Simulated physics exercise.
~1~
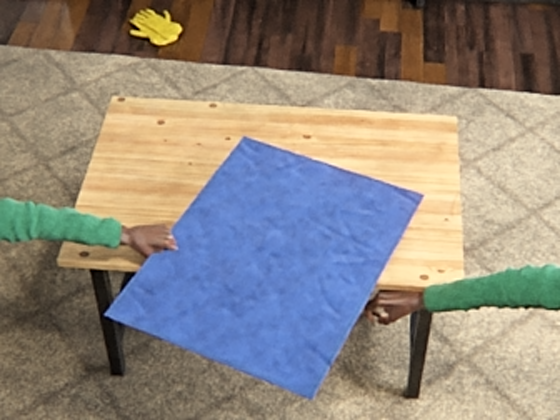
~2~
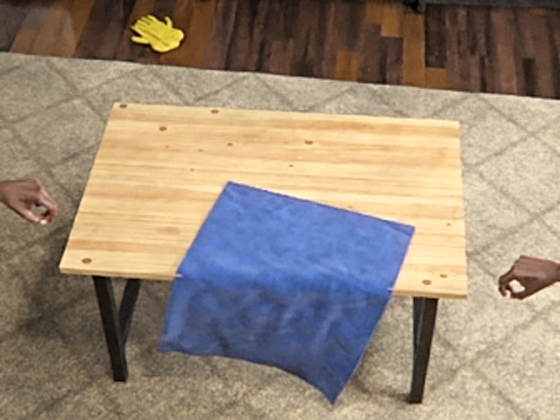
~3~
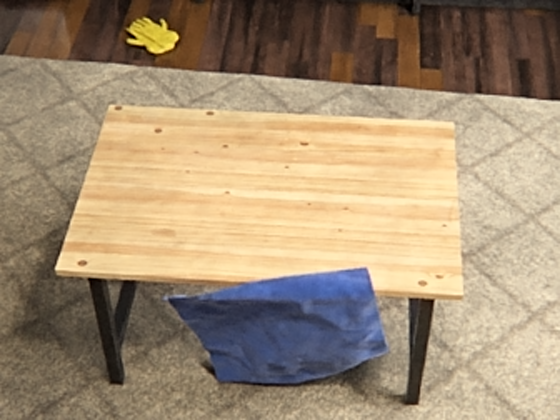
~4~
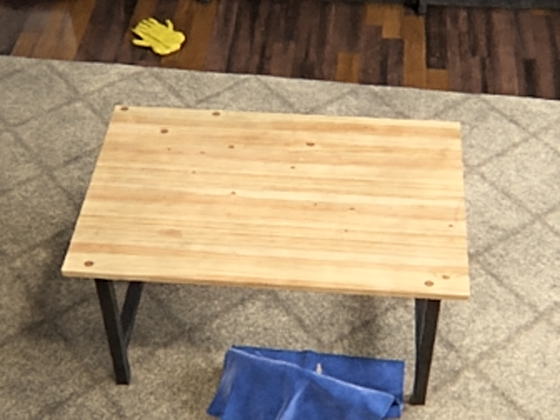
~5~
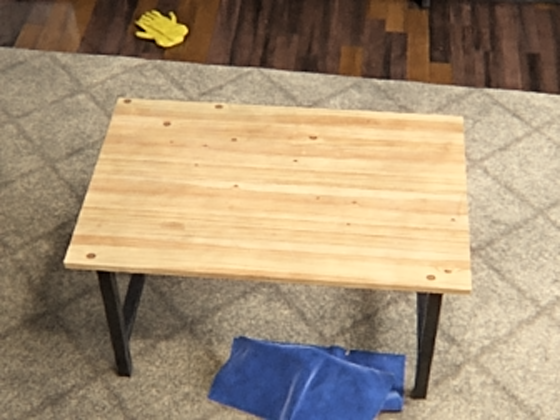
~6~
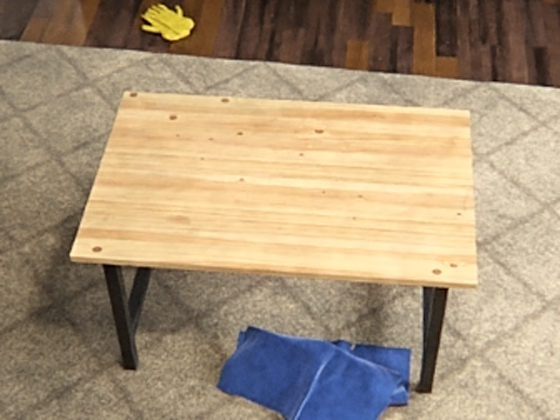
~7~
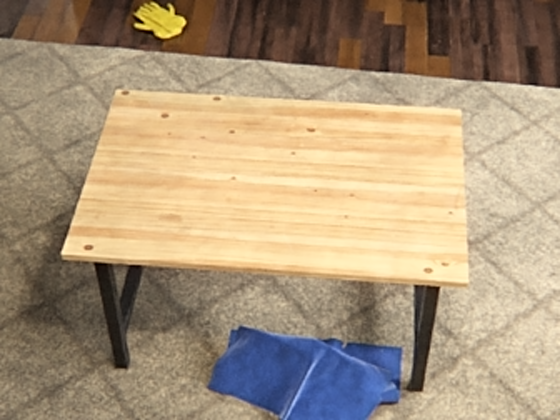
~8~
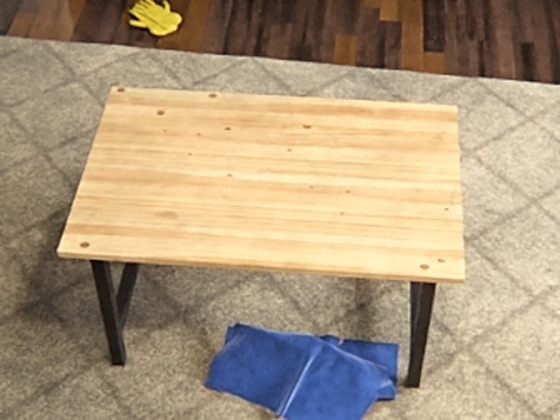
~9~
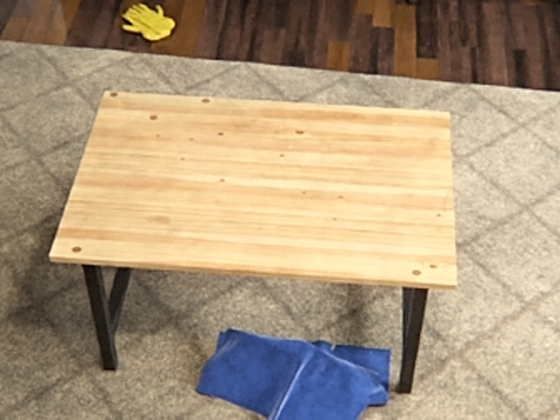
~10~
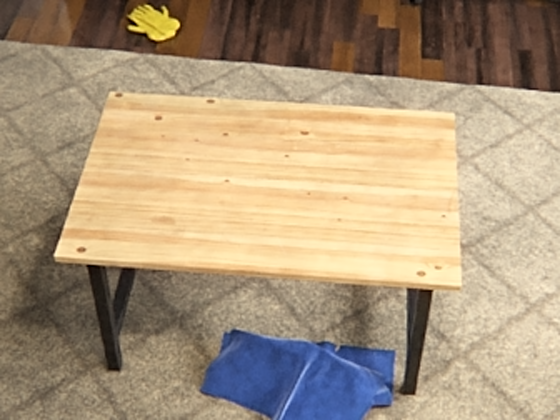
On a light wooden table standing on a patterned rug, two hands in green sleeves laid a blue cloth partly over the near edge and let go. The cloth slid down off the edge and ended up crumpled on the rug below.
